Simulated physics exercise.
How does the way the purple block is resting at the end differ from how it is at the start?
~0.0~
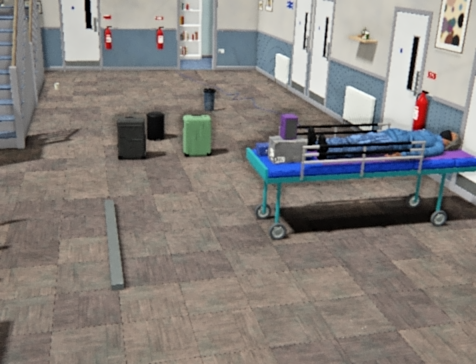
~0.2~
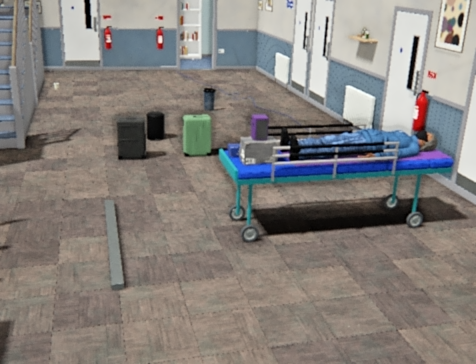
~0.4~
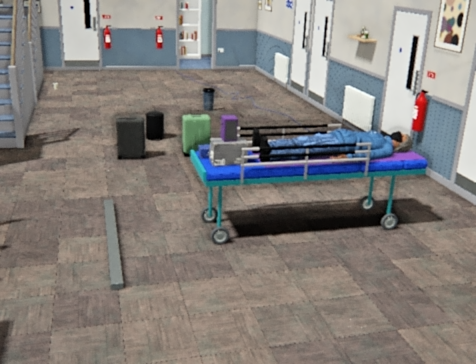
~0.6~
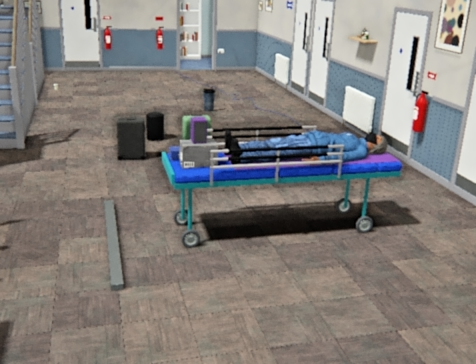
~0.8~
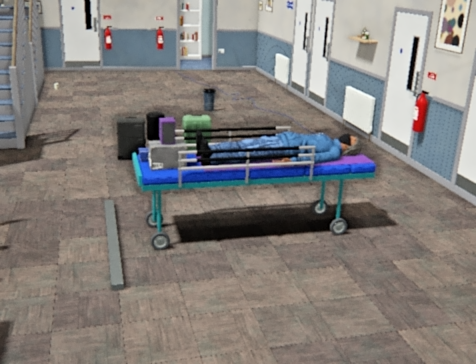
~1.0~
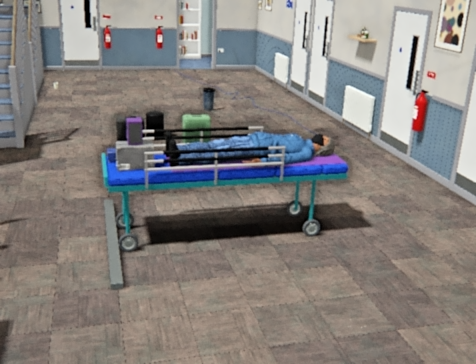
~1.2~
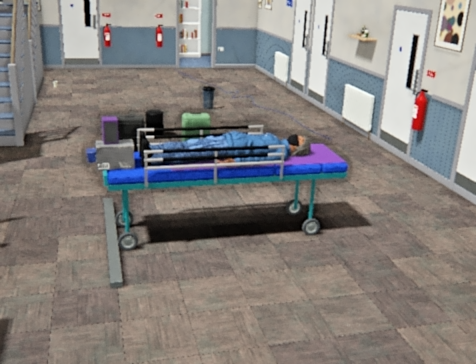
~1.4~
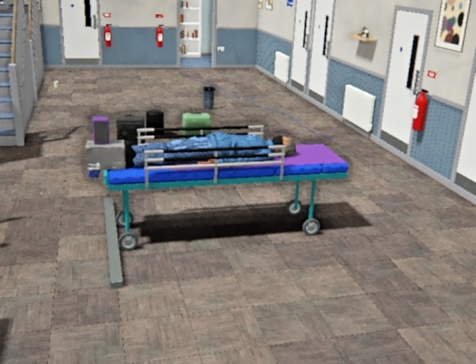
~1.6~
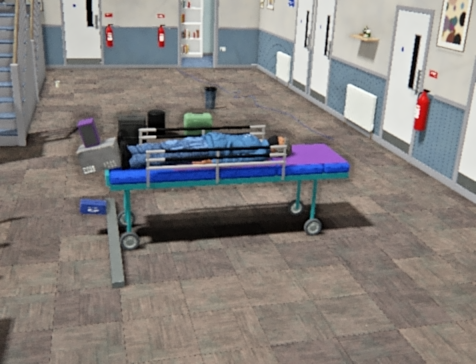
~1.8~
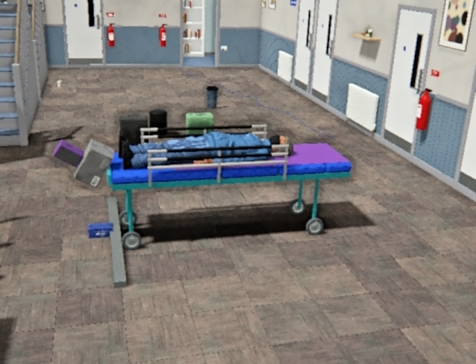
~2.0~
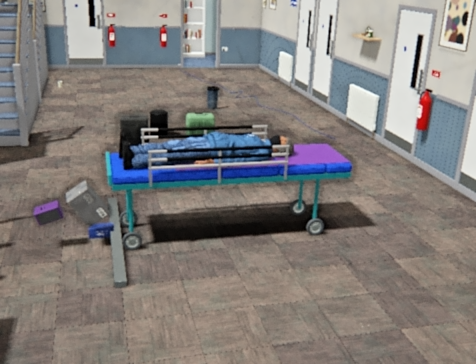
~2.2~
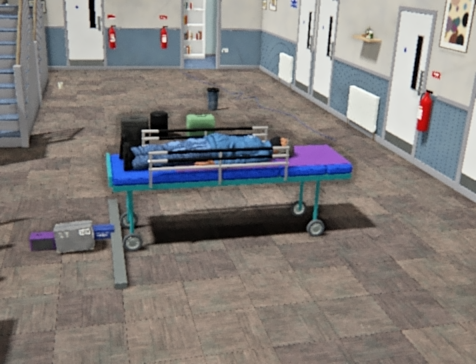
At the start the purple block stands upright on the trolley, and at the end it lies on its side on the floor to the left.
